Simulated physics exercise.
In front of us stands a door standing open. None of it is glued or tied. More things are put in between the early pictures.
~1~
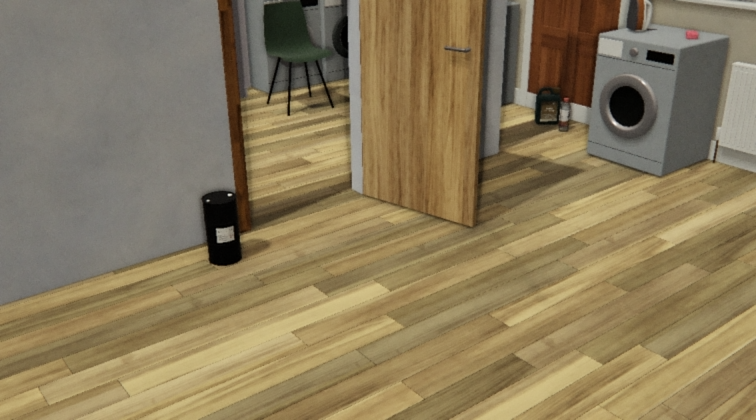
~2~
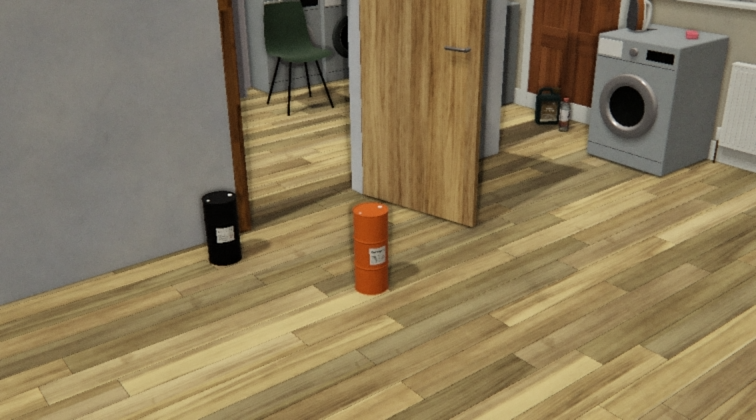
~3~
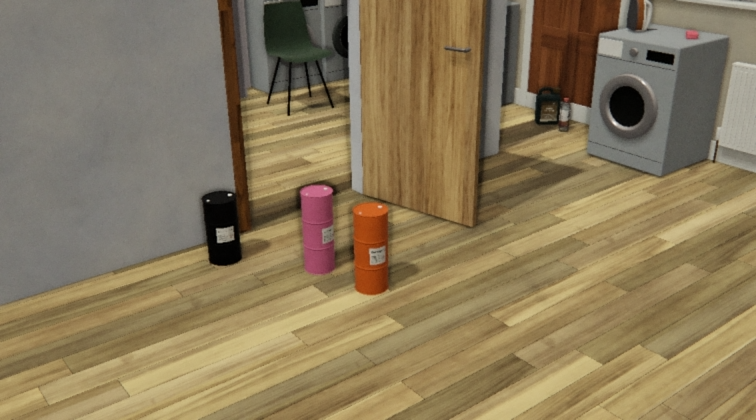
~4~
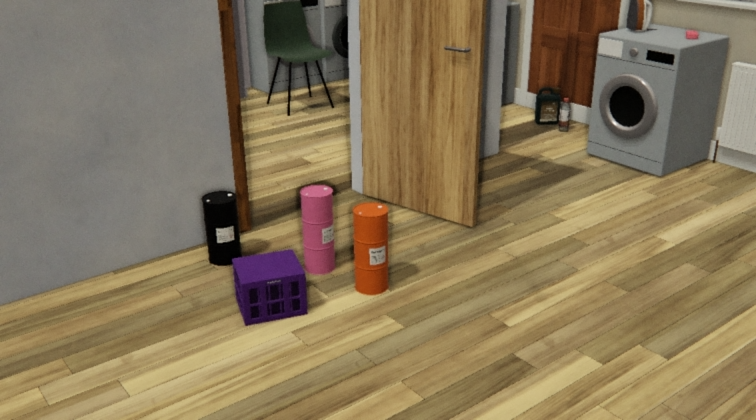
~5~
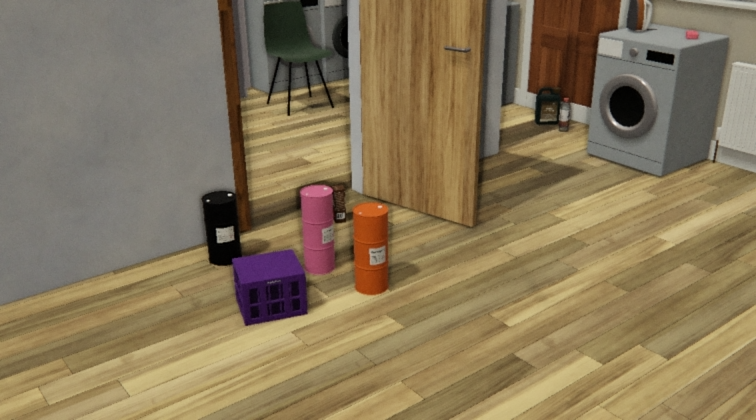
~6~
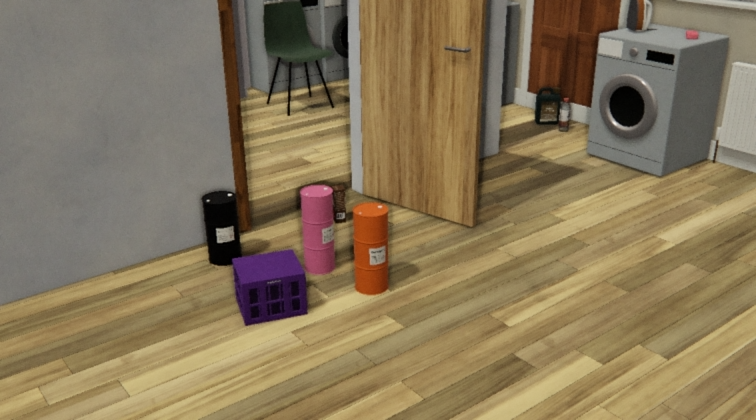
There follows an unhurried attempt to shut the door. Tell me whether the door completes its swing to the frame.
In this one the door finishes its swing without a hitch.
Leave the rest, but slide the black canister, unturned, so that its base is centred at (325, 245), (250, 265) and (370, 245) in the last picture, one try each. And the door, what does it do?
First try: It jams; second try: It shuts; third try: It jams.
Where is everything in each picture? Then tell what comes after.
In the first picture, door wide open and still.
In the second picture, door wide open and still; black canister (222, 228).
In the third picture, door wide open and still; pink canister (318, 230); orange canister (371, 249).
In the fourth picture, door wide open and still; black canister (222, 228); purple crate (270, 286).
In the fifth picture, door wide open and still; pink canister (318, 230); orange canister (371, 249).
In the sixth picture, door wide open and still; brown carton (339, 204); black canister (222, 228).
Then, 0.90 s on from there, door at 64°.
Then, 1.50 s on from there, door at 24°; brown carton shifted about its own width near (324, 202).
Then, 1.90 s on from there, door at 0°; brown carton shifted well along near (303, 194).
In the end, door at 0°; moved from the start, brown carton; the other 4 unmoved. At the end, from the last picture's camera, brown carton near (302, 194).
